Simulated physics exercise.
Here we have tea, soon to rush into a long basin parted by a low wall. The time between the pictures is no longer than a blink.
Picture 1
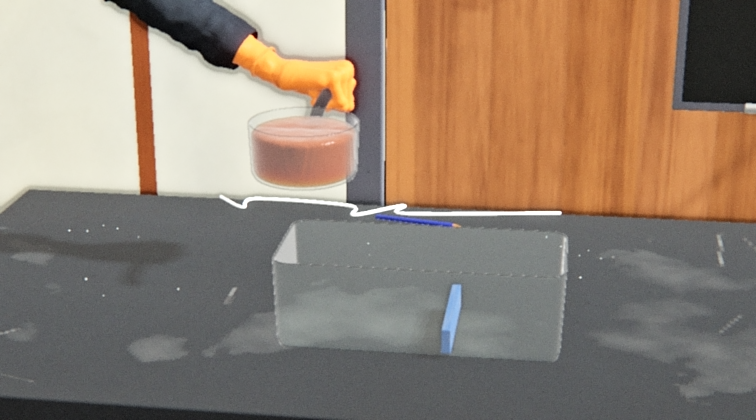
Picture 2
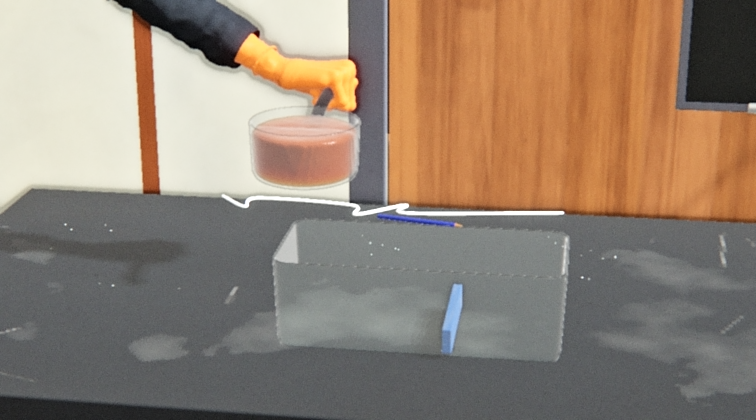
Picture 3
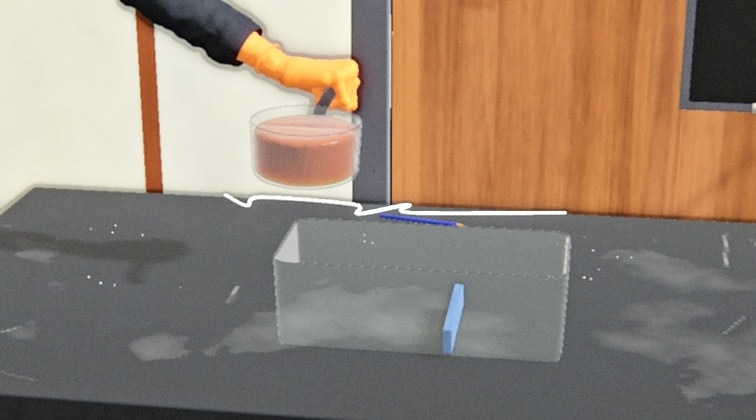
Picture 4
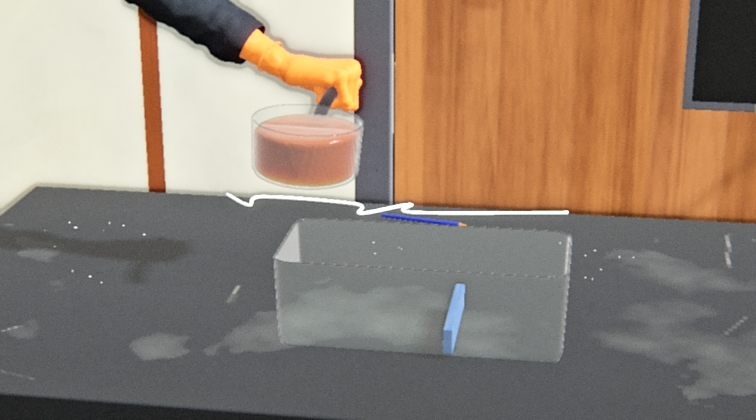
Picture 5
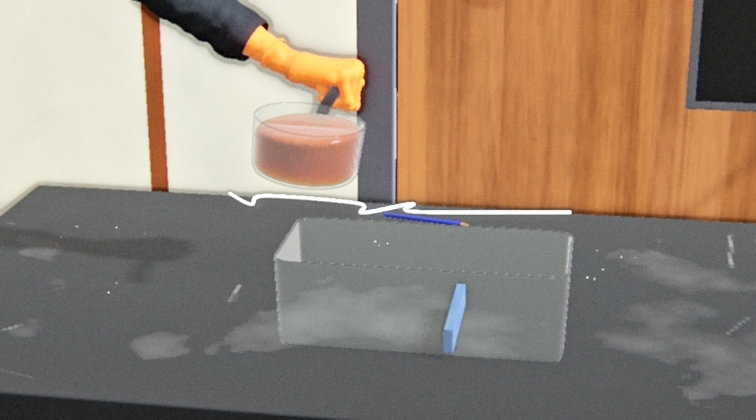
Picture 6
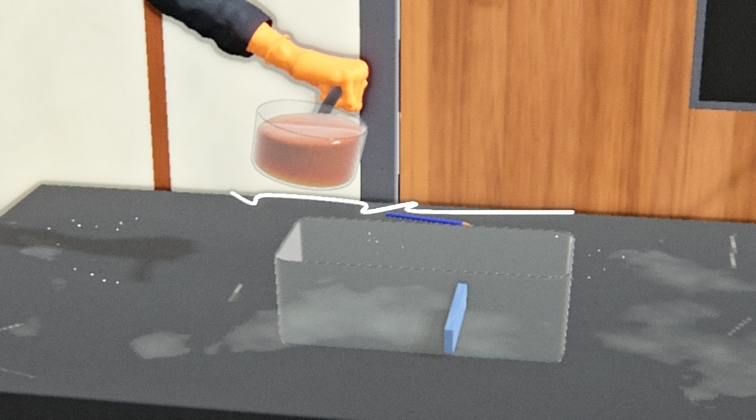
Above a dark, marked tabletop, an orange-gloved hand holds a clear round container of reddish-brown liquid, near a long transparent basin with a low blue divider. The container stays nearly level at first, then tilts slightly to the right.
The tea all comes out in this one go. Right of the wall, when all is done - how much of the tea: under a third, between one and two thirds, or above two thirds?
Shy of a third.
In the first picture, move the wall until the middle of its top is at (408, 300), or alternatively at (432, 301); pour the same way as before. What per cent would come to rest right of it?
55 per cent, then 15 per cent, roughly.
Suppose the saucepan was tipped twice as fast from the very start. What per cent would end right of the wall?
About 20 per cent.
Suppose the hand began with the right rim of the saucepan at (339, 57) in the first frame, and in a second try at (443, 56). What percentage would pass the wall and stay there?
Around 10 percent first, around 80 percent second.
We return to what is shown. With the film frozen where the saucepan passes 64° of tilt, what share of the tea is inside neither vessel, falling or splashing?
That works out near 30 percent.
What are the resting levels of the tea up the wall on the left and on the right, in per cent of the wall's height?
Left part: 70 per cent; right part: 10.
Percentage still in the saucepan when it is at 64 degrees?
Close to 60 parts in a hundred remain.
A moment on, the saucepan is tipped part way and 58 per cent is still to pour, 12 is left of the wall and 0 right of it.
Next, the saucepan is tipped on its side and 13 per cent is still to pour, 74 is left of the wall and 3 right of it.
Then the saucepan is tipped on its side and 2 per cent is still to pour, 88 is left of the wall and 8 right of it.
Later the saucepan is tipped on its side and 0 per cent is still to pour, 91 is left of the wall and 8 right of it.
At rest 91 per cent lies left of the wall, 8 right of it and 1 outside.
